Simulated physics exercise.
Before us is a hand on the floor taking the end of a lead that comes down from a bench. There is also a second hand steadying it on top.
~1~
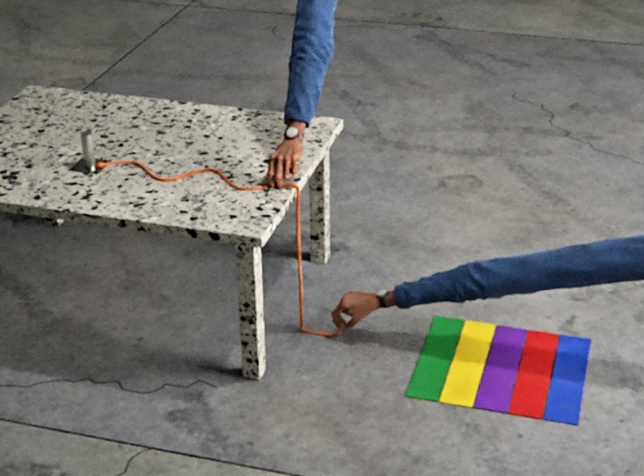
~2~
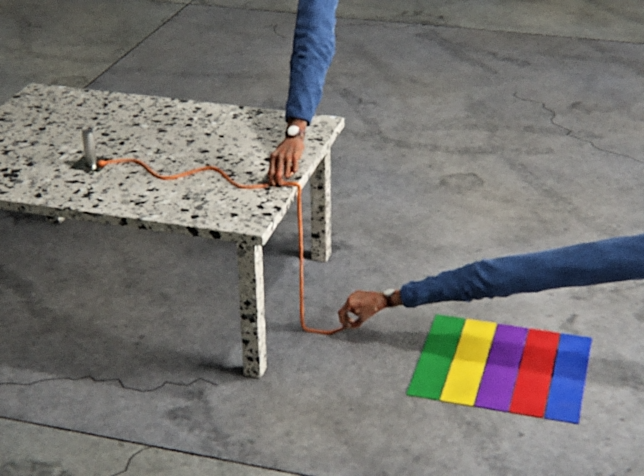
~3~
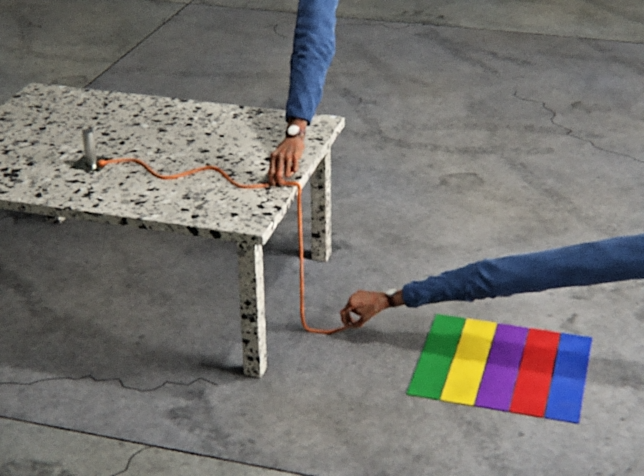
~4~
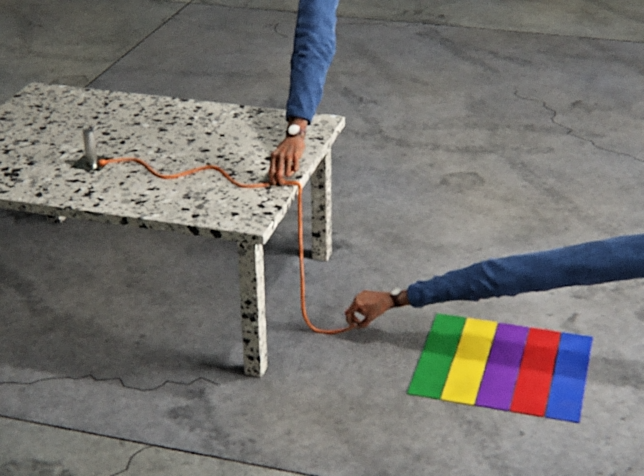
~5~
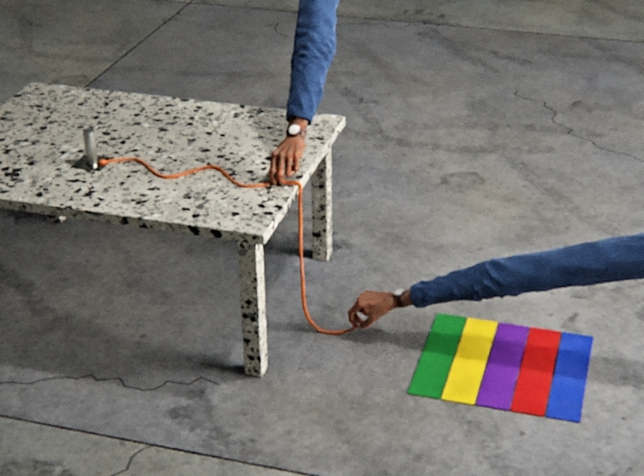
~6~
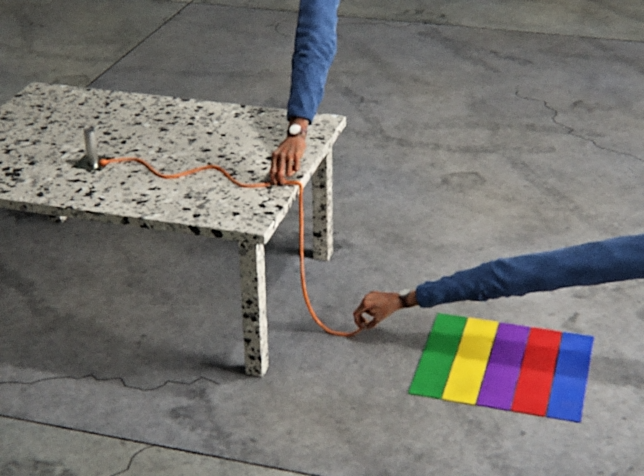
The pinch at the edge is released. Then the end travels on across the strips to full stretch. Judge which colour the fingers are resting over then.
The purple strip.
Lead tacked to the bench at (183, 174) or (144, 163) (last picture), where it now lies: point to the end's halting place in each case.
I'd put it around (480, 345) the first time and around (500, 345) the second.
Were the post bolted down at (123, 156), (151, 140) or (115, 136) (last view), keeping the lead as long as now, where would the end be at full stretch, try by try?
In order, the pixels are (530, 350), (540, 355) and (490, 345).
Soon after, end near (434, 337); over green.
Then, end near (478, 344); over yellow.
At full stretch, end near (506, 348); over purple. Over purple.
